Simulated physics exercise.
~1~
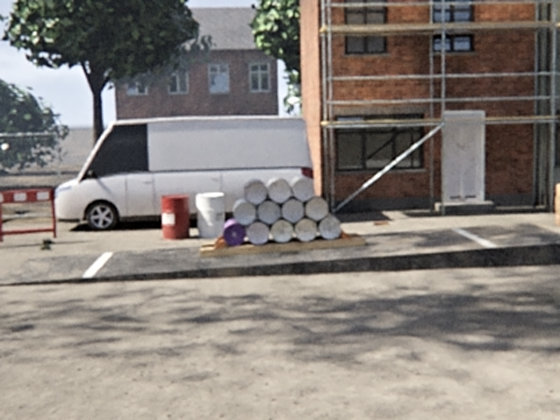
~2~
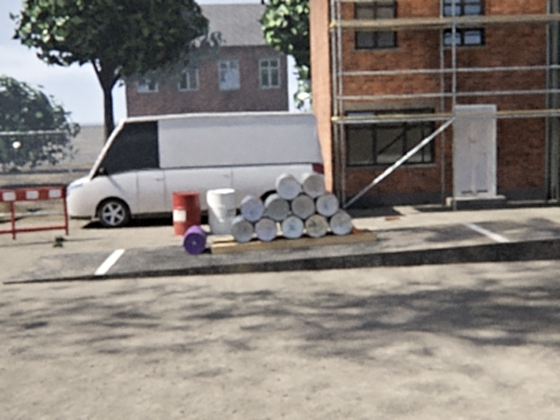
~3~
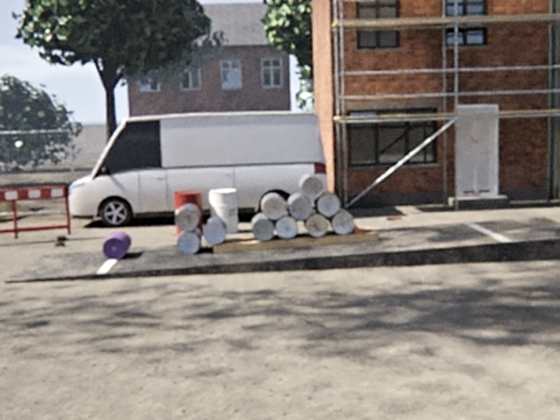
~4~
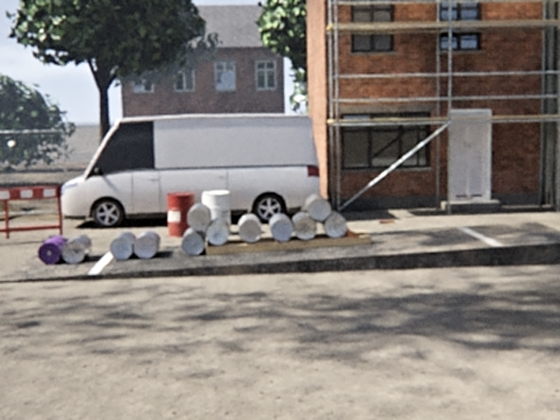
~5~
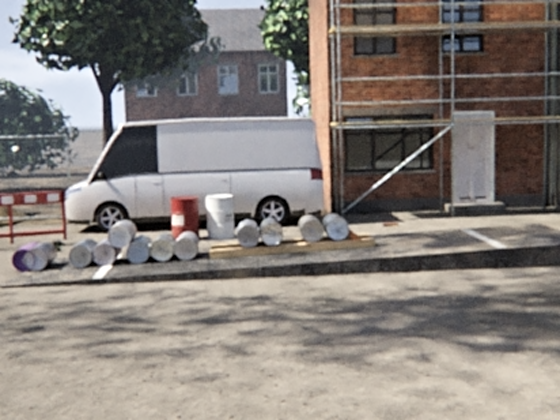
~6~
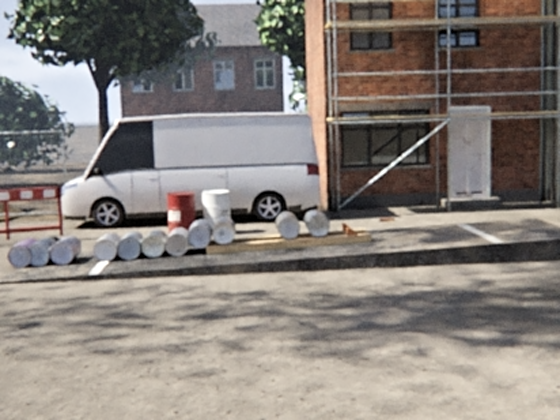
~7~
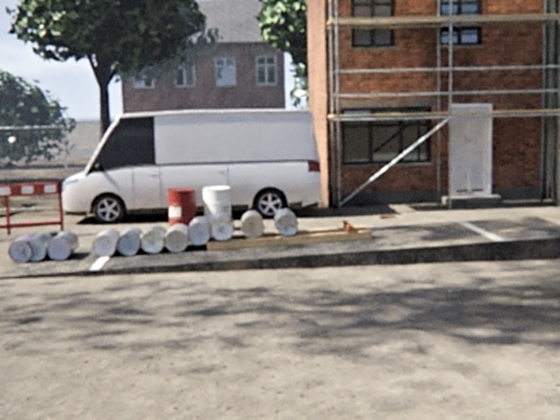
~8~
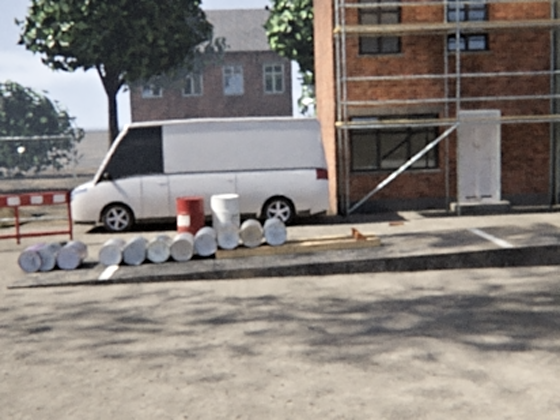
A purple keg at the lower left corner of a pyramid of pale kegs, stacked on low timbers beside a white van and a scaffolded brick building, rolls off to the left. It moves away from the stack and over the white line on the pavement while the kegs behind it start to slump. The pile then collapses, and pale kegs tumble down and roll left after it, past an upright red drum and a white one. They spread into a loose row and slow down. Purple stops beyond the left line among several others, with the timbers left almost bare.
